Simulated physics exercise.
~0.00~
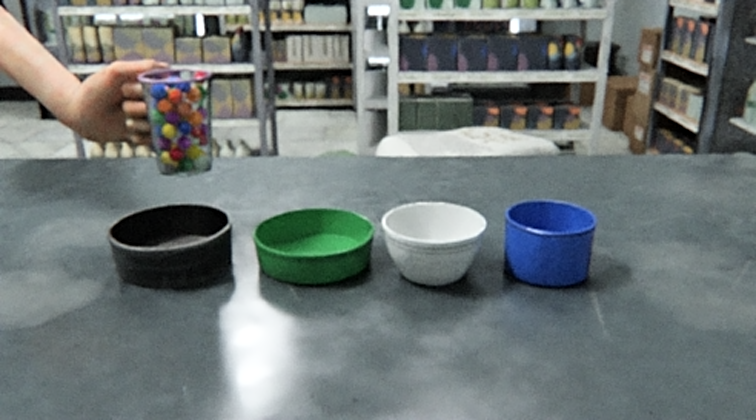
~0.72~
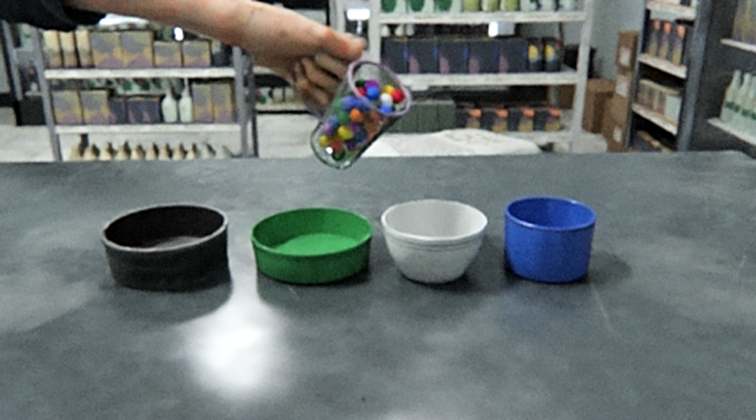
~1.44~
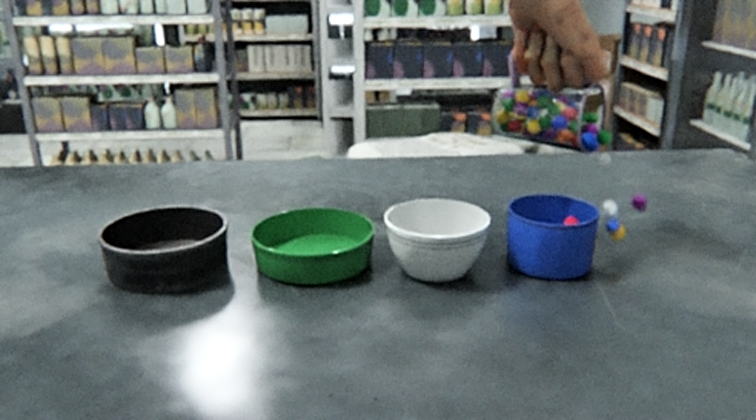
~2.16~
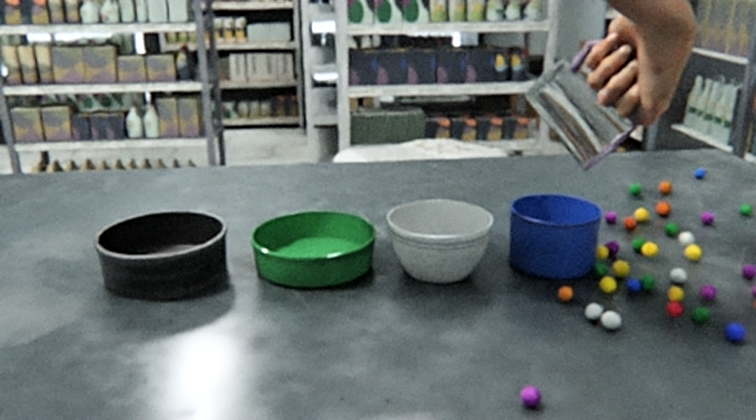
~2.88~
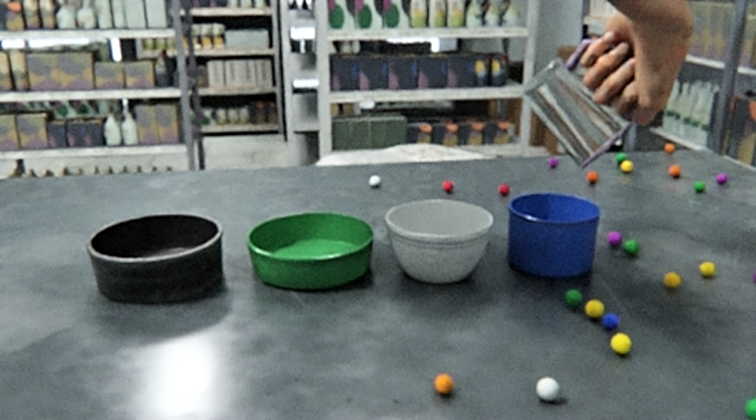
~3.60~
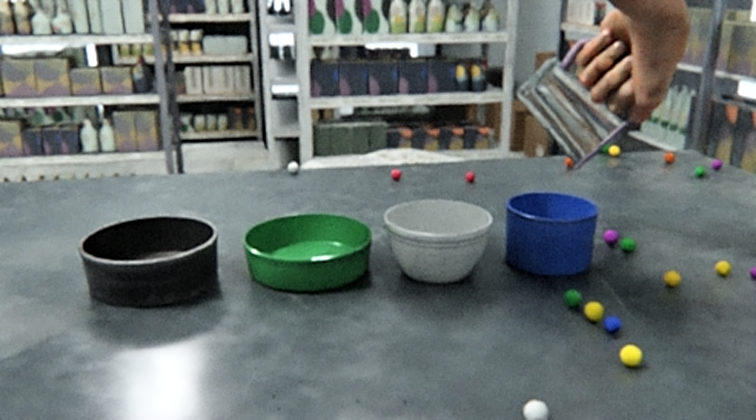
On a dark tabletop in front of stocked shelves, a hand carries a clear cup of colorful marbles rightward past black, green, white and blue containers while tipping it over, and the marbles spill beside the blue dish, scattering and rolling across the table, leaving the cup empty.
